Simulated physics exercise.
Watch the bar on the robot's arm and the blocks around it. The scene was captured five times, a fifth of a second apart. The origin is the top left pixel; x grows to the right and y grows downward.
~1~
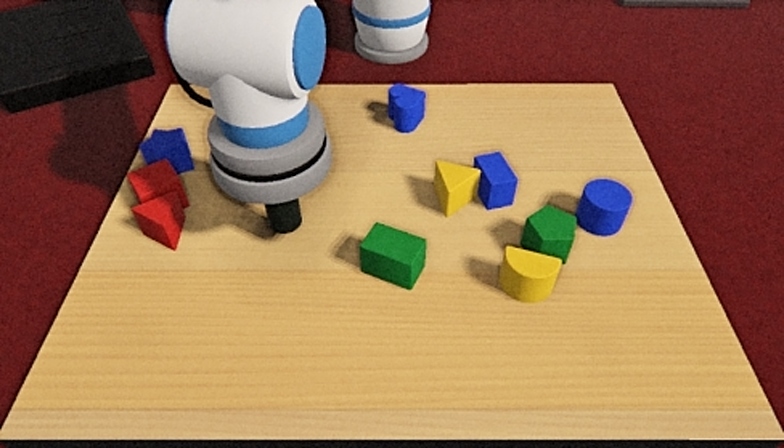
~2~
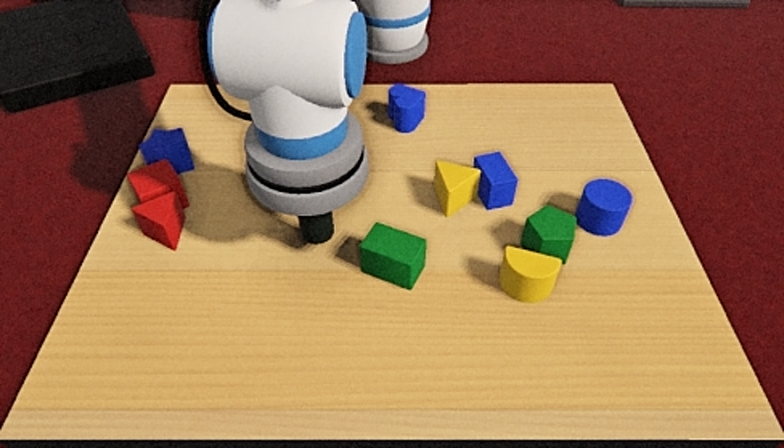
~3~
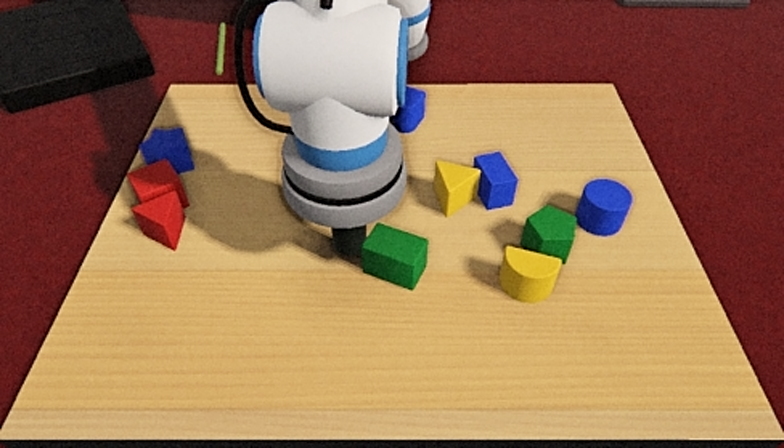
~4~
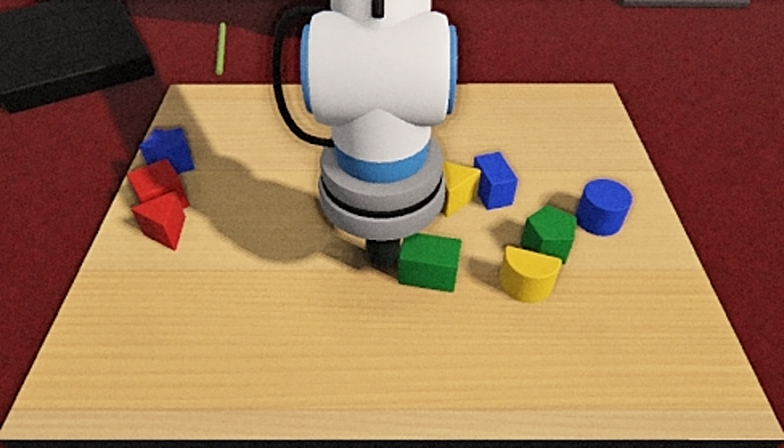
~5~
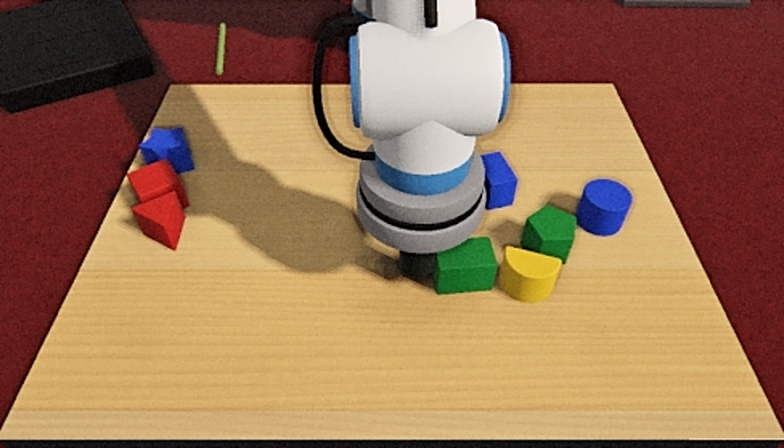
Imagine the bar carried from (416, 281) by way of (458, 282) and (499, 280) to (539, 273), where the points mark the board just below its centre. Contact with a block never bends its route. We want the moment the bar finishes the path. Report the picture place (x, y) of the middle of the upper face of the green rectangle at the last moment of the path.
I'd say the green rectangle ends with its top centre at (587, 234).
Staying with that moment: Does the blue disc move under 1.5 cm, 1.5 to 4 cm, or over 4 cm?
Moves 1.5 to 4 cm.
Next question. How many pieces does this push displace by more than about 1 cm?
My forecast: 3 or more.
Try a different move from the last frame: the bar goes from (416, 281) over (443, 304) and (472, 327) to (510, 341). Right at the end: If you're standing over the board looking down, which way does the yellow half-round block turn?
Viewed from the top, it goes clockwise.
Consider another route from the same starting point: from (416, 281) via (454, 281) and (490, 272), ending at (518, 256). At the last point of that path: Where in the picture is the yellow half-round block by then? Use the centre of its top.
The middle of its upper face will lie at (617, 276).
The first path, step by step. One third of the way, bar at (461, 265); green rectangle at (508, 250); yellow half-round block at (567, 263), turned 20° clockwise.
Two thirds of the way, bar at (504, 263); green rectangle at (549, 243), turned 20° anticlockwise; yellow half-round block at (599, 263), turned 70° clockwise; green pentagonal block at (577, 213).
At the end, bar at (544, 256); green rectangle at (587, 234), turned 25° anticlockwise; yellow half-round block at (609, 265), turned 100° clockwise; green pentagonal block at (608, 202), turned 15° anticlockwise; blue disc at (628, 178).
